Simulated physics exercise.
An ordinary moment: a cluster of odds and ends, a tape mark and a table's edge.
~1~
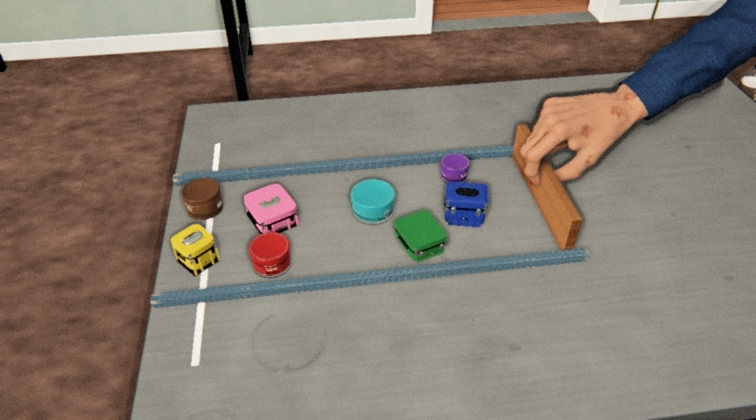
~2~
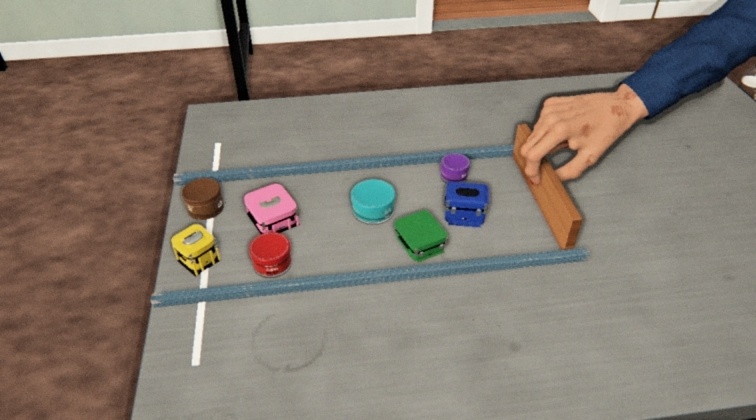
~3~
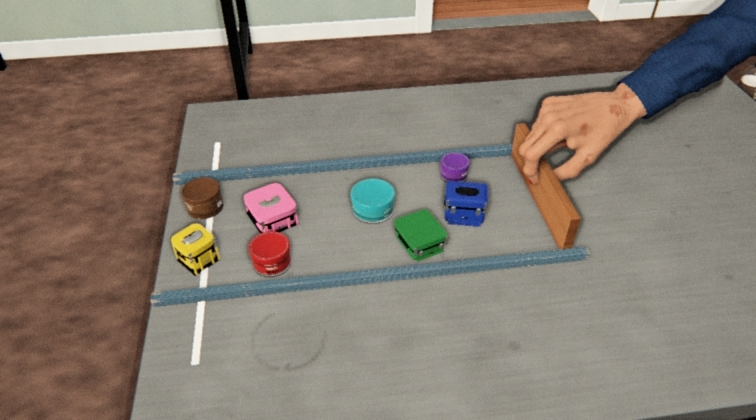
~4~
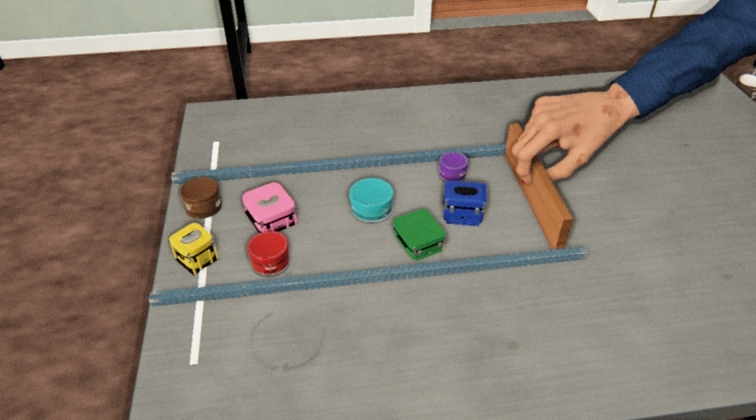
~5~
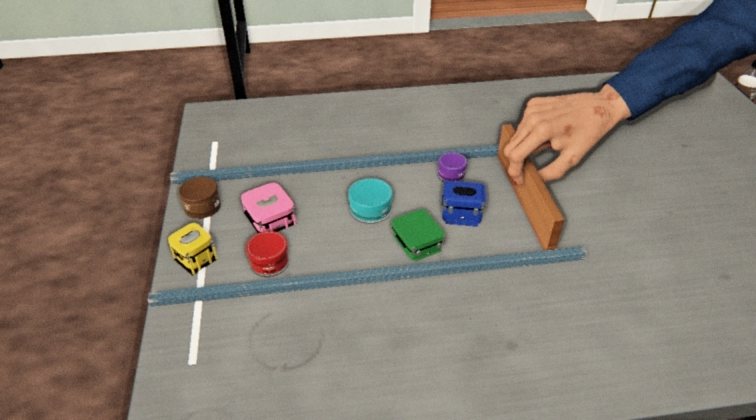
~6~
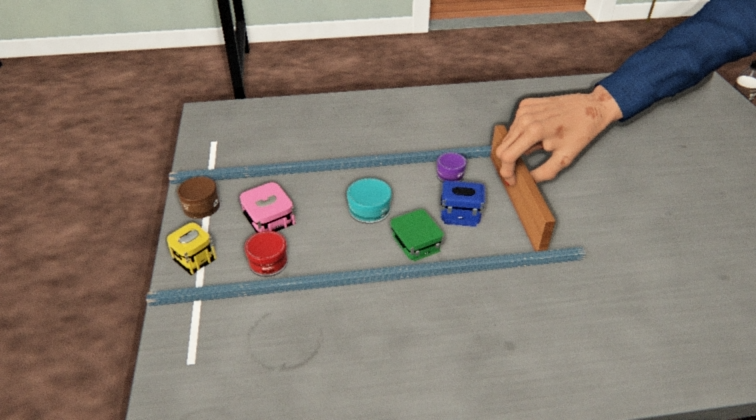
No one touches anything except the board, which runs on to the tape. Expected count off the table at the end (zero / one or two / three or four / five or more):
Off the edge will go three or four.
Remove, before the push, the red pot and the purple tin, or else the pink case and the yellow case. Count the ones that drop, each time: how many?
In the first try 3, in the other 2.
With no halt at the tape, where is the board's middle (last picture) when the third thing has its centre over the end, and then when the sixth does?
I'd say close to (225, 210), and after that close to (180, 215).
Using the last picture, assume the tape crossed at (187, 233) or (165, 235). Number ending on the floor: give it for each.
Floor count: 4; 8.
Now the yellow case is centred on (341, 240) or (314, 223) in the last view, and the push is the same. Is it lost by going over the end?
Taking the two spots in turn, it gets knocked off and then gets knocked off.
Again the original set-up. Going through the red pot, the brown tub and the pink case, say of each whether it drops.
Each one: The red pot ends up down, the brown tub ends up down, the pink case ends up down.
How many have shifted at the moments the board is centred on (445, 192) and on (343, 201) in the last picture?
One spot: 3. Other spot: 4.
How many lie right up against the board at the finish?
Counting them up gives 4.
Early on, none off yet; yellow case at rest near (192, 248); brown tub at rest near (199, 198); red pot at rest near (267, 254).
A while later, none off yet; yellow case at rest near (192, 248); brown tub at rest near (199, 198); red pot travelled a little near (251, 256).
Finally, the number that fall off is three or four; lost, pink case, red pot, brown tub and yellow case.
